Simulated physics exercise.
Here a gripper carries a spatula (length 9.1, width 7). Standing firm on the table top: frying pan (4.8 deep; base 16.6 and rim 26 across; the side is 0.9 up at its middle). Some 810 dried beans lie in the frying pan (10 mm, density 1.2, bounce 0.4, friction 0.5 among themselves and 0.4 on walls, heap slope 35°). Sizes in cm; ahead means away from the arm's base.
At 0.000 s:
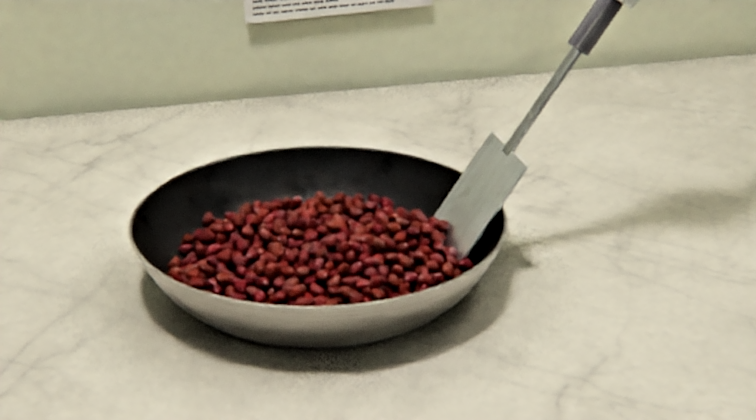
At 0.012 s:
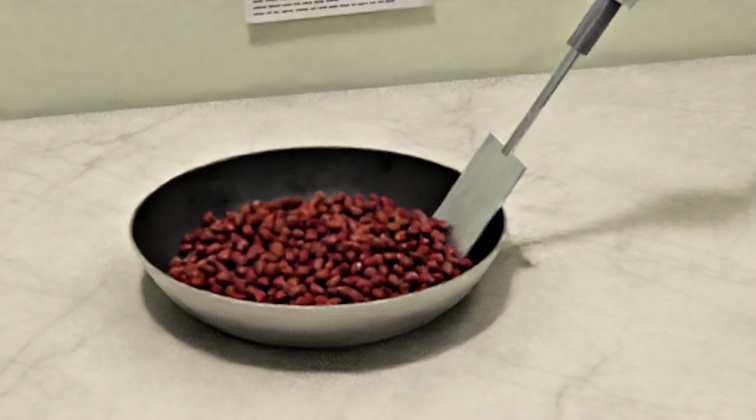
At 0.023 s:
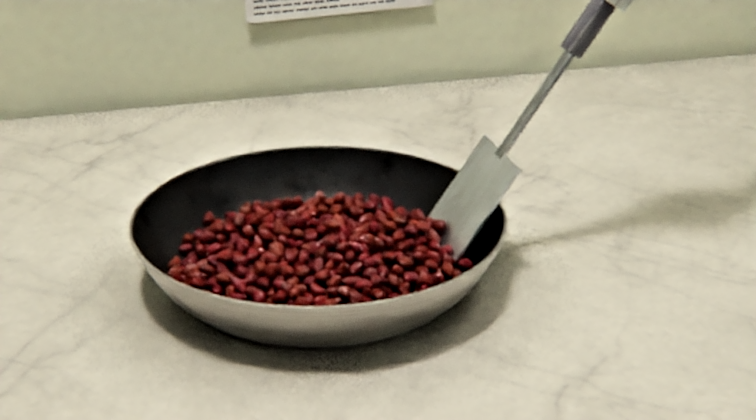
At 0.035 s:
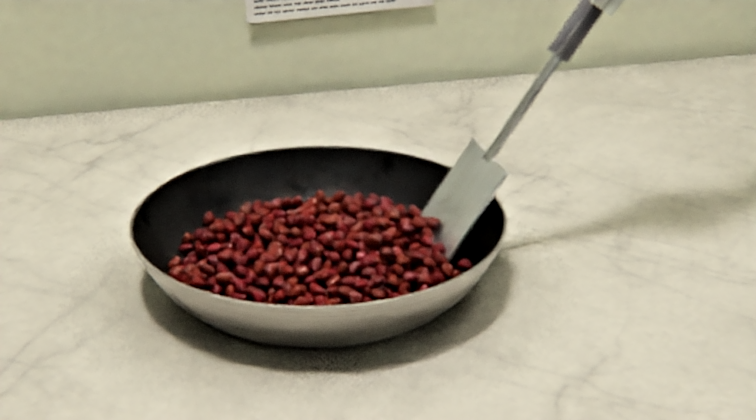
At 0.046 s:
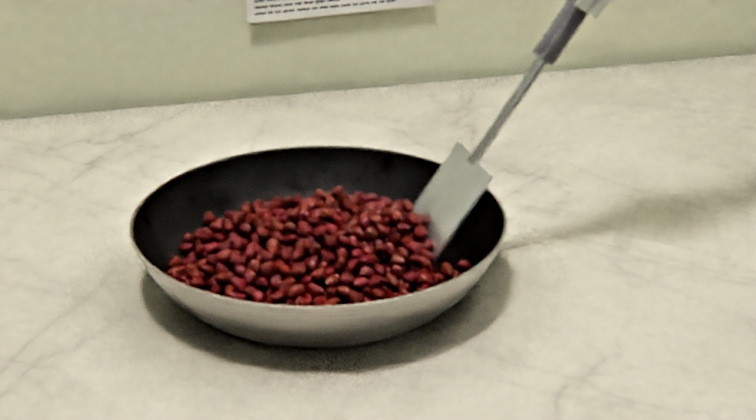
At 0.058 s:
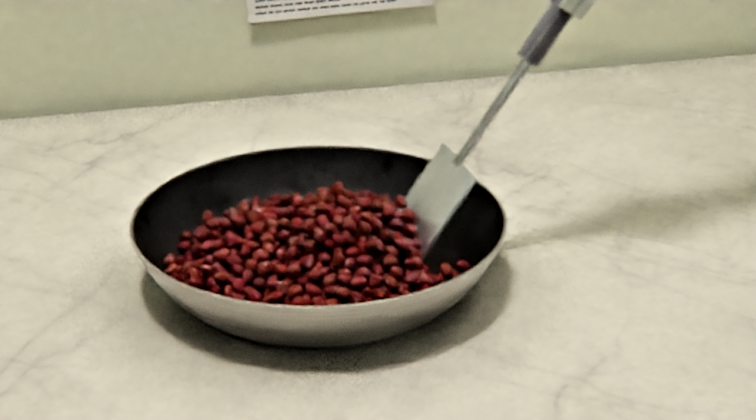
The clip shows a frying pan of dark red beans on a pale marbled table top, with a spatula angled into its right side. The spatula moves slowly left, pushing the nearby beans into a slightly higher heap.
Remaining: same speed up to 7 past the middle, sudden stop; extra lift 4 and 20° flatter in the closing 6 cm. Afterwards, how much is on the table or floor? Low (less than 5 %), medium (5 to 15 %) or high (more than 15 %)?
Answer: Medium; 5 to 15 % of the dried beans finish on the table or floor.
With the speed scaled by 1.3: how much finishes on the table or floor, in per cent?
About 20 per cent.
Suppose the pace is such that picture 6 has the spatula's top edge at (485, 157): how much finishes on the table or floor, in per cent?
About 0 per cent.
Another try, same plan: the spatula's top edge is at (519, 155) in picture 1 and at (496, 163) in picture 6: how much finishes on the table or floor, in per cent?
Some 0 per cent.
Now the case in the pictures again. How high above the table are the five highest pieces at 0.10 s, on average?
About 6 cm.
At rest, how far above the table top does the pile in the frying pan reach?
Some 5.5 cm.
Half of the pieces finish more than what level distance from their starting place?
Roughly 3 cm.
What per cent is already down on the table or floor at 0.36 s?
Some 10 per cent.
By 0.10 s, sloping 56°, highest piece 6 above the table; 813 in the frying pan.
By 0.14 s, sloping 50°, highest piece 7 above the table; 813 in the frying pan.
By 0.36 s, sloping 36°, highest piece 6 above the table; 728 in the frying pan, 81 on the table or floor, 4 on the blade or in flight.
By 1.41 s, sloping 36°, highest piece 6 above the table; 727 in the frying pan, 86 on the table or floor.
Final count, 727 in the frying pan, 86 on the table or floor. That is 11 % on the table or floor.
